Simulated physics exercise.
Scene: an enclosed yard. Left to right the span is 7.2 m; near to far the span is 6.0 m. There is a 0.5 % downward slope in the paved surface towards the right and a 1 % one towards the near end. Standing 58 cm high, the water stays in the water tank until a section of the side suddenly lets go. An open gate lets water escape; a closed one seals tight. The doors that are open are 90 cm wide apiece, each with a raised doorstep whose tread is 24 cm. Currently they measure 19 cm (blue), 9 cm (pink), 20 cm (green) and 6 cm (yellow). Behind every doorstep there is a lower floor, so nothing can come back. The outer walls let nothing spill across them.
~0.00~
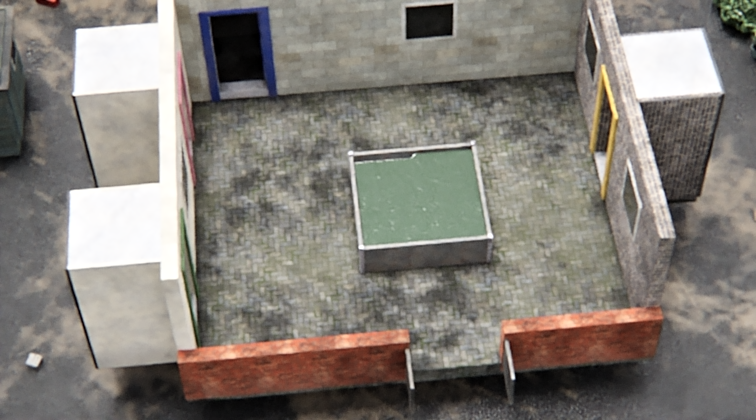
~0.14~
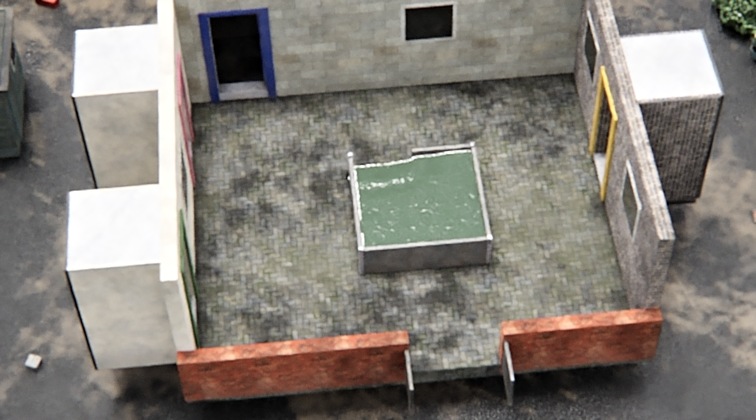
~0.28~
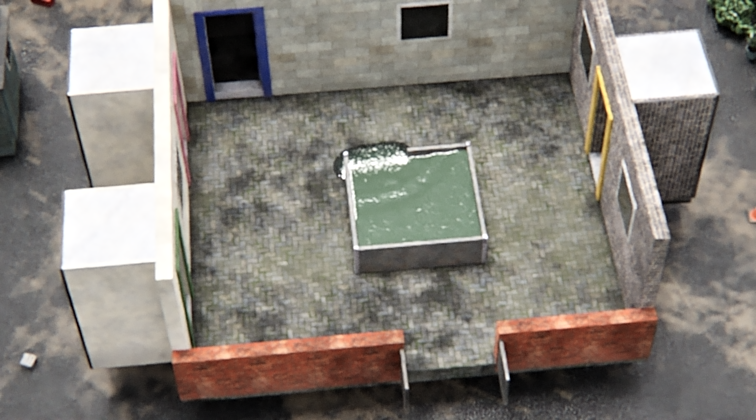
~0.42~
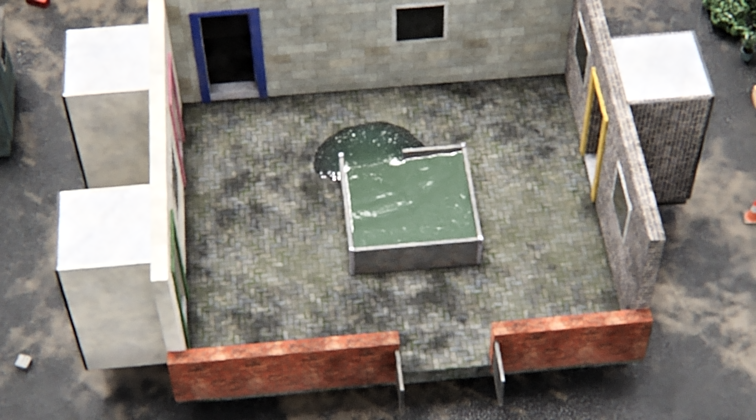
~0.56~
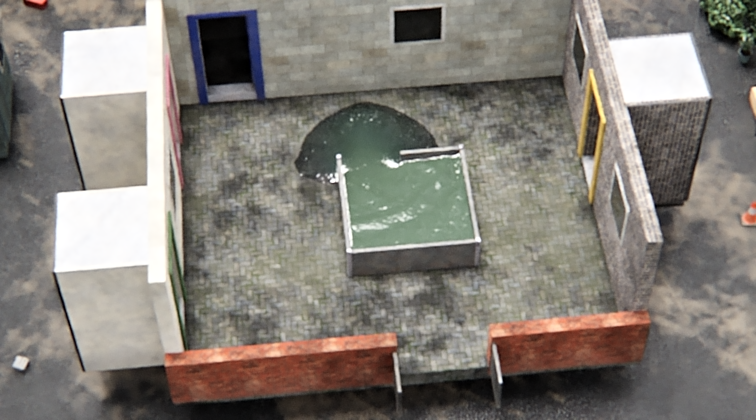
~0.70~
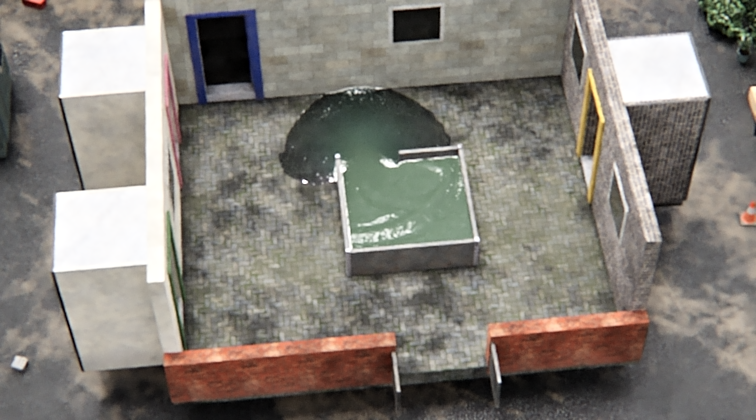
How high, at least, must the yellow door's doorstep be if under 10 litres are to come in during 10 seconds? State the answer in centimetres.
I would say about 5 cm.
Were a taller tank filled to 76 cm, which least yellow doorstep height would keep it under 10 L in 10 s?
The step needs to be some 7.0 cm.
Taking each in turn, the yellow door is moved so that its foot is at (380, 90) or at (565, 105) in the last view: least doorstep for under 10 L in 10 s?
Minimums: Roughly 25 cm and 14.5 cm.
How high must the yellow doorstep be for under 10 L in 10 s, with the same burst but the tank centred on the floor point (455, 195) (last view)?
A height near 4.5 cm.
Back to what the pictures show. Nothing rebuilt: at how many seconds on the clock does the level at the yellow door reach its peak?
Around 4.5 s, give or take.
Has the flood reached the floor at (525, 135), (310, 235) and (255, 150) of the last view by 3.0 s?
Listed order - soaked through, unwetted, soaked through.
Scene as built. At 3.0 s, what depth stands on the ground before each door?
Door by door, in centimetres - blue 11, pink 14, green 0, yellow 0.
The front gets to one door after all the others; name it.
It's the green door.
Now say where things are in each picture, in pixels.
Still water, 58 cm deep, in the water tank at (419, 197); the yellow door at (604, 136) is dry, in the first frame.
The front is at a hidden place, 0.2 m from the gap on the far side; 0.2 m2 of floor is wet, 58 cm left at the back, in the second frame.
The front is at (381, 145), 0.7 m from the gap on the far side; 0.8 m2 of floor is wet, 58 cm left at the back, in the third frame.
Water pours out on the far side and has run 1.2 m, to (360, 128); about 7 cm deep outside, 58 cm at the back, in the fourth frame.
Water pours out on the far side and has run 1.7 m, to (356, 107); about 5 cm deep outside, 58 cm at the back, in the fifth frame.
The front is at (330, 94), 2.1 m from the gap on the far side; 4.1 m2 of floor is wet, 57 cm left at the back; 2.8 m in a straight line remain to the yellow door at (591, 140), in the sixth frame.
After 1.4 s water covers 15 % of the floor, deepest (33 cm) near (363, 175); it has not reached the yellow door.
After 3.0 s water covers 30 % of the floor, deepest (28 cm) near (188, 105); it has not reached the yellow door.
After 10.0 s water covers 95 % of the floor, deepest (10 cm) near (571, 346); 5 cm at the yellow door, 4 litres in over its 6 cm doorstep.
At the yellow door as built, the water arrived by 3.4 s and peaked near 7 cm at 4.4 s.
With a doorstep of 4 cm, 19 litres would have come in within the 10 s; with 5.5 cm, 7 litres. So under 10 litres takes about 5 cm.
